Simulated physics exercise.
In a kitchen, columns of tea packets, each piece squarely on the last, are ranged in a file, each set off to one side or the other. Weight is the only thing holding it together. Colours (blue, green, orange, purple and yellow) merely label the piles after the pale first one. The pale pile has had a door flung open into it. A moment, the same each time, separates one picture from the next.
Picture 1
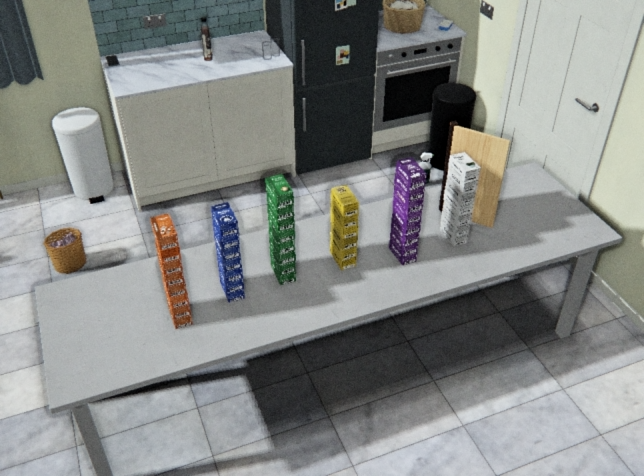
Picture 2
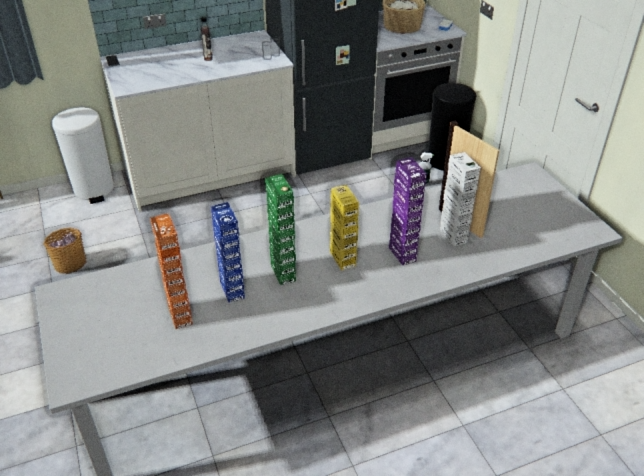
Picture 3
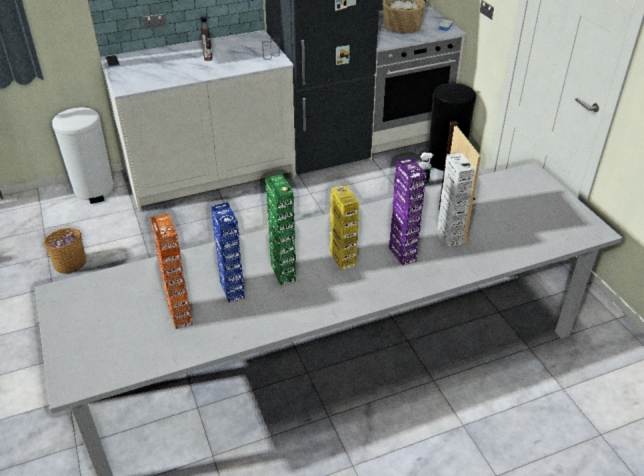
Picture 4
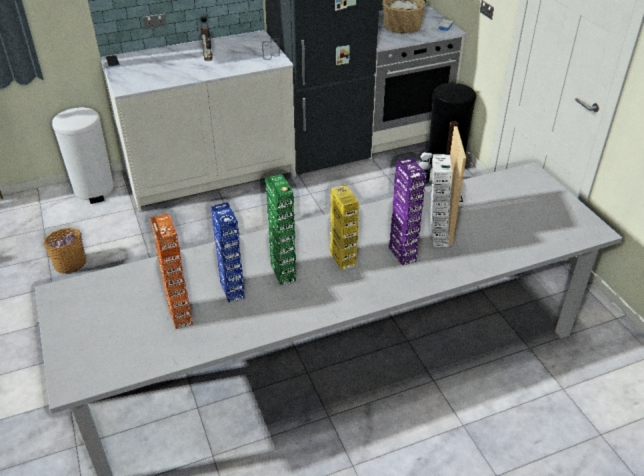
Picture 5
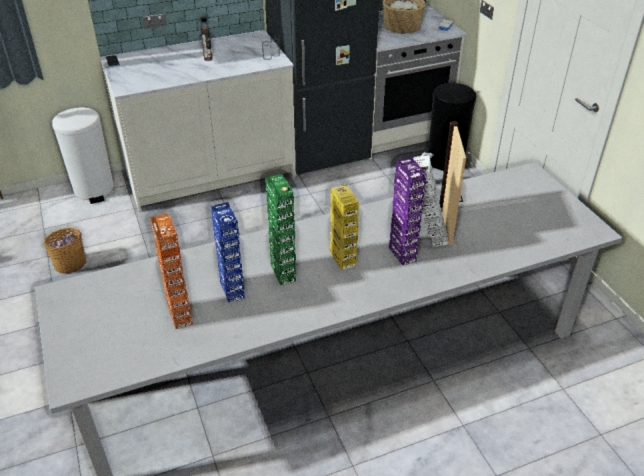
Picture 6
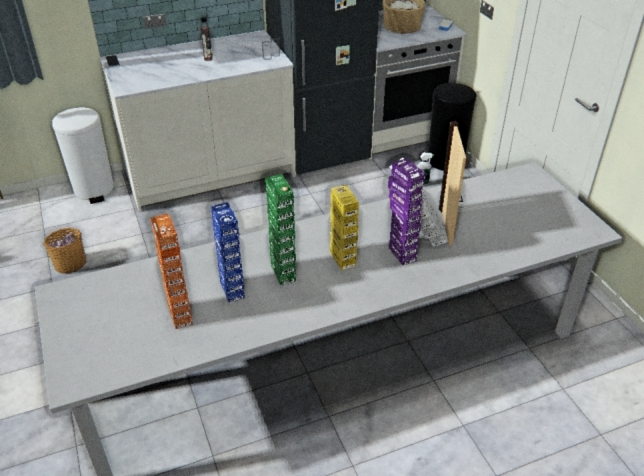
A wooden board swings into the white stack, which leans left toward the purple stack.
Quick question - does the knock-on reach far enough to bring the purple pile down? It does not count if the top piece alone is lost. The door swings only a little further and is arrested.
Yes, it falls.
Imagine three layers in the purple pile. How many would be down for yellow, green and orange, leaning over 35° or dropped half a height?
By colour, I'd count yellow 0, green 0, orange 0.
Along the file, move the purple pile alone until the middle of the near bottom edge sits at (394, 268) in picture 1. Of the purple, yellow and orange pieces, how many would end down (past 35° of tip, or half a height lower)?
Colour by colour, I'd say purple 0, yellow 0 and orange 0.
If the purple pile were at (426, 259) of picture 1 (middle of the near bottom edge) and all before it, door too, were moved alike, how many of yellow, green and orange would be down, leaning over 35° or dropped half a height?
Result - yellow at 5, green at 7, orange at 7.
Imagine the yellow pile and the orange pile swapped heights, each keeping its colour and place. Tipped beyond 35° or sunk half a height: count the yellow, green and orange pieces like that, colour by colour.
The result reads yellow 8, then green 8, then orange 5.
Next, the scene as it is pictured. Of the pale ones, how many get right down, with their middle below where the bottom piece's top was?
The number works out at 6.
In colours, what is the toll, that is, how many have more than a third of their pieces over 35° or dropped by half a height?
It adds up to 5.
Shortly afterwards, 7 of the pale pile down; none of the 8 purple packets down (0 of 37 in all colours); top purple packet tilted clearly, a little lower.
Next, 7 of the pale pile down; 8 of the 8 purple packets down (14 of 37 in all colours); top purple packet on its side; top yellow packet tilted well over, some two heights lower.
Some moments later, 7 of the pale pile down; 8 of the 8 purple packets down (35 of 37 in all colours); top purple packet on its side; top green packet on its side.
In the end, 7 of the pale pile down; 8 of the 8 purple packets down (35 of 37 in all colours); top purple packet on its side; top orange packet upside down. From the last view, middles, top purple packet near (257, 330), top orange packet near (50, 305).
